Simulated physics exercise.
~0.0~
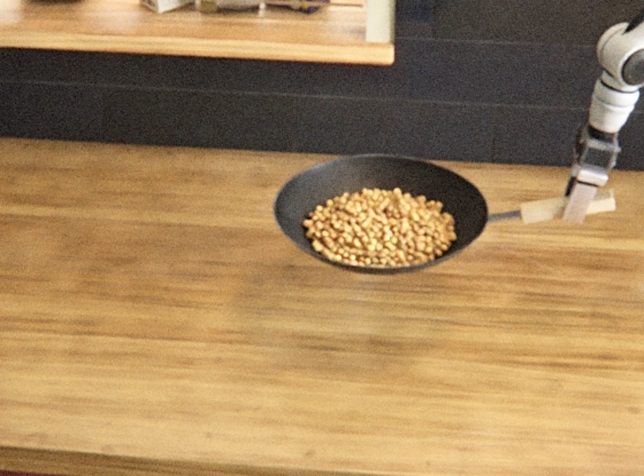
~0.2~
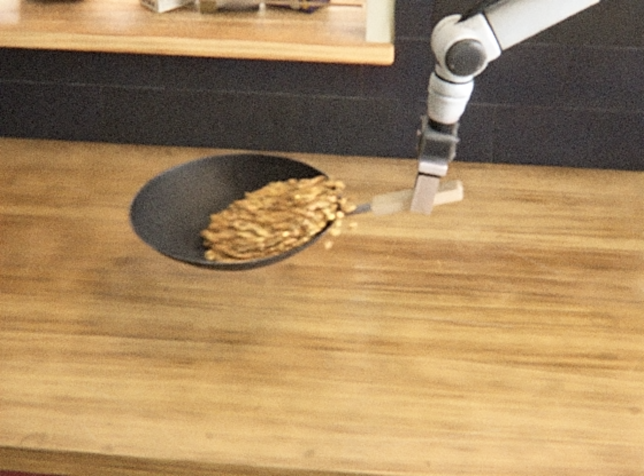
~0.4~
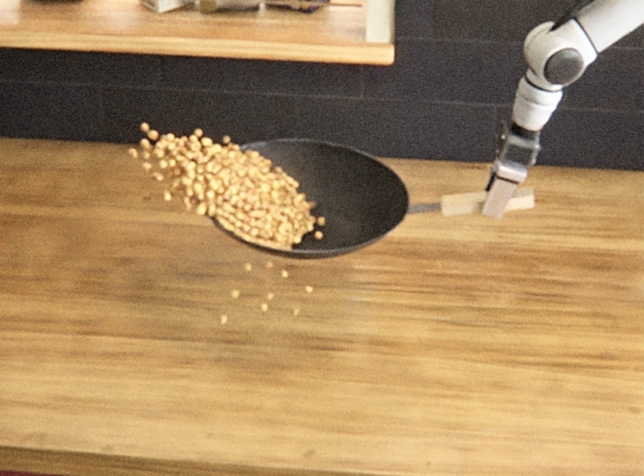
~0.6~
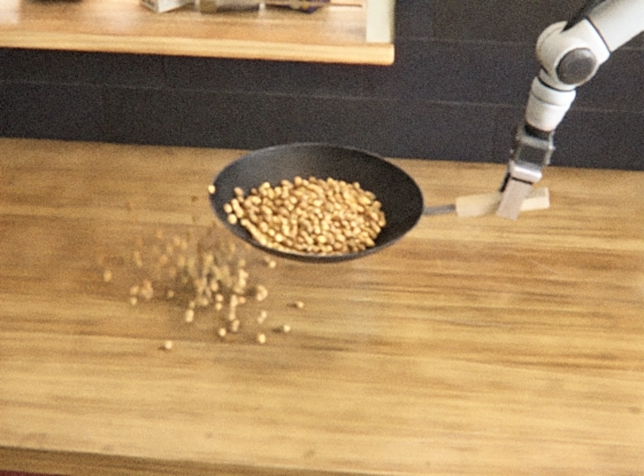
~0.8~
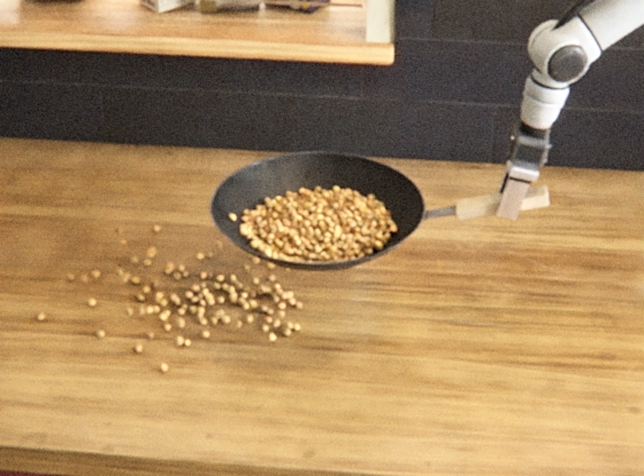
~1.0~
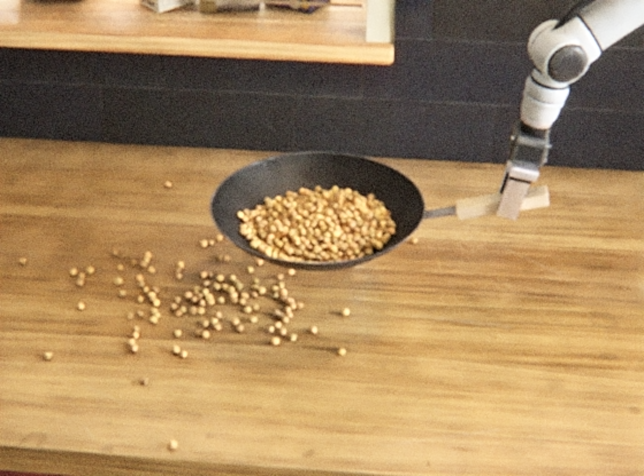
On a wooden counter, a robot arm holding a dark wok of chickpeas swings it left, then jerks it back right, flinging some over the left rim; they scatter across the counter while the wok stops, level and still holding most of the heap.
